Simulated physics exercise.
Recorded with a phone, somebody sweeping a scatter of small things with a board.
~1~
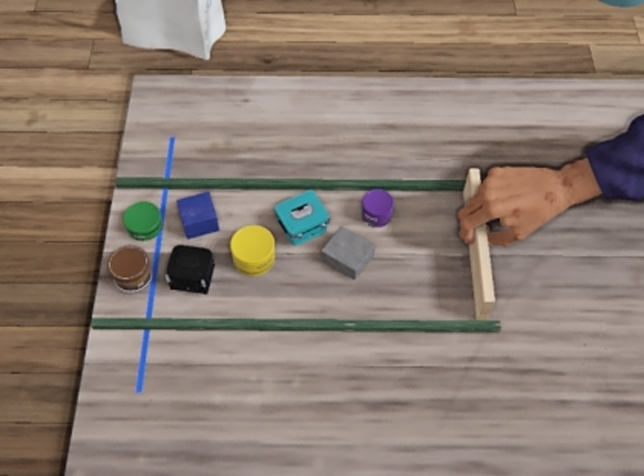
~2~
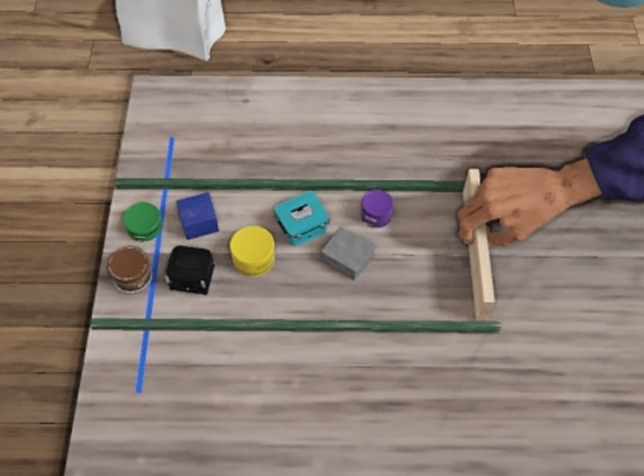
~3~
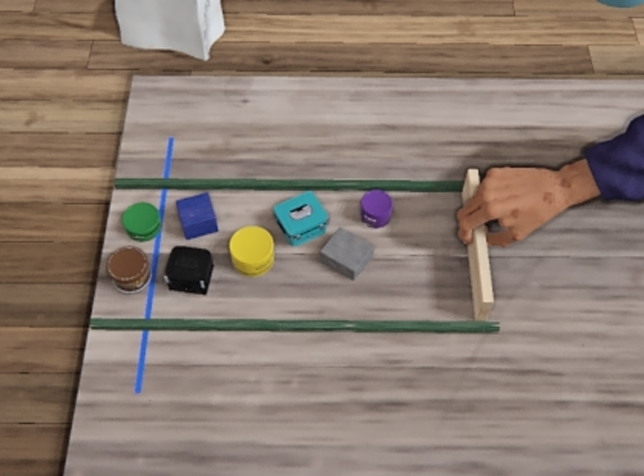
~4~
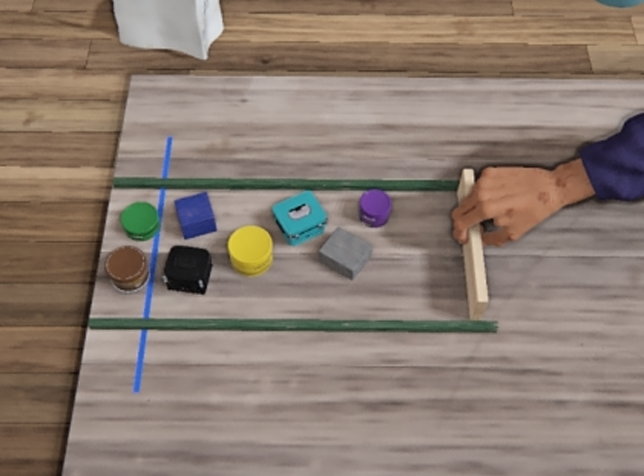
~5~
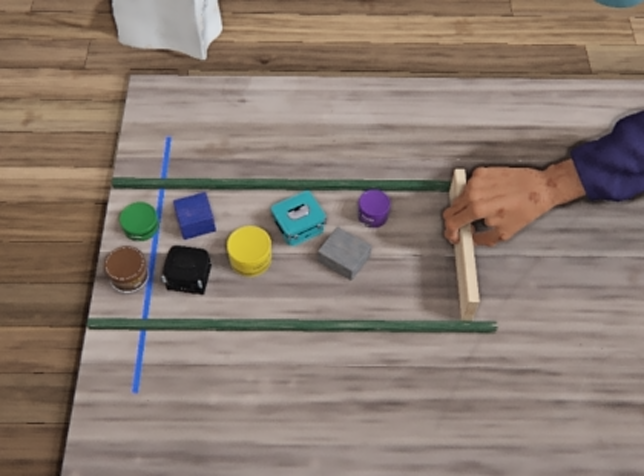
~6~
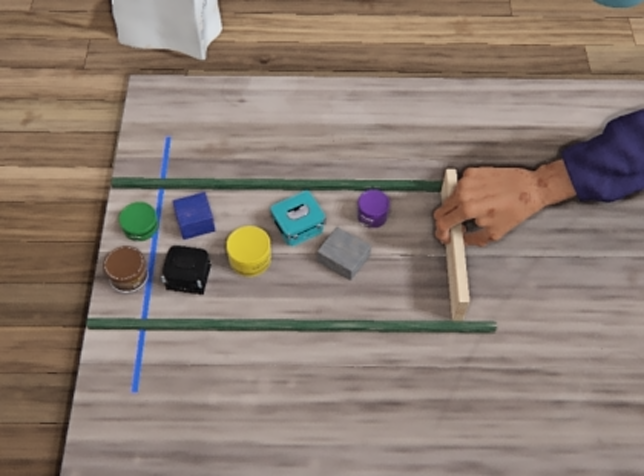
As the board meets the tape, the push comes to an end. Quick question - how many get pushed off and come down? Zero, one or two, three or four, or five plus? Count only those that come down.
Three or four, I'd say.
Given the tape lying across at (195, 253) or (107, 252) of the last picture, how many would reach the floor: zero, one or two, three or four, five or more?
Going through them one at a time, I'd put it at one to two and then five or more.
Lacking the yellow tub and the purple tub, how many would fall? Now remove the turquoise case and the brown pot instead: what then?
You'd count 4 the first time and 2 the second time.
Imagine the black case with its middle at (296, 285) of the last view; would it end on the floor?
Well, this time it stays in place.
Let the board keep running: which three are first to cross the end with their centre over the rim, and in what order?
In order: The brown pot, then the green tub, then the yellow tub.
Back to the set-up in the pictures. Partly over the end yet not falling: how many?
The number overhanging is 0.
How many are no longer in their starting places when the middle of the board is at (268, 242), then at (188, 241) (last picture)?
Note: First position 6; second position 8.
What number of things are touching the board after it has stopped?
At rest, 3 are in contact.
A little later, none off yet; brown pot at rest near (126, 270); green tub at rest near (139, 222); black case at rest near (187, 270).
Next, none off yet; brown pot shifted a little near (104, 277); green tub at rest near (139, 222); black case shifted about its own width near (151, 277).
When it is over, the number that fall off is three or four; down, yellow tub, blue block, green tub and brown pot.
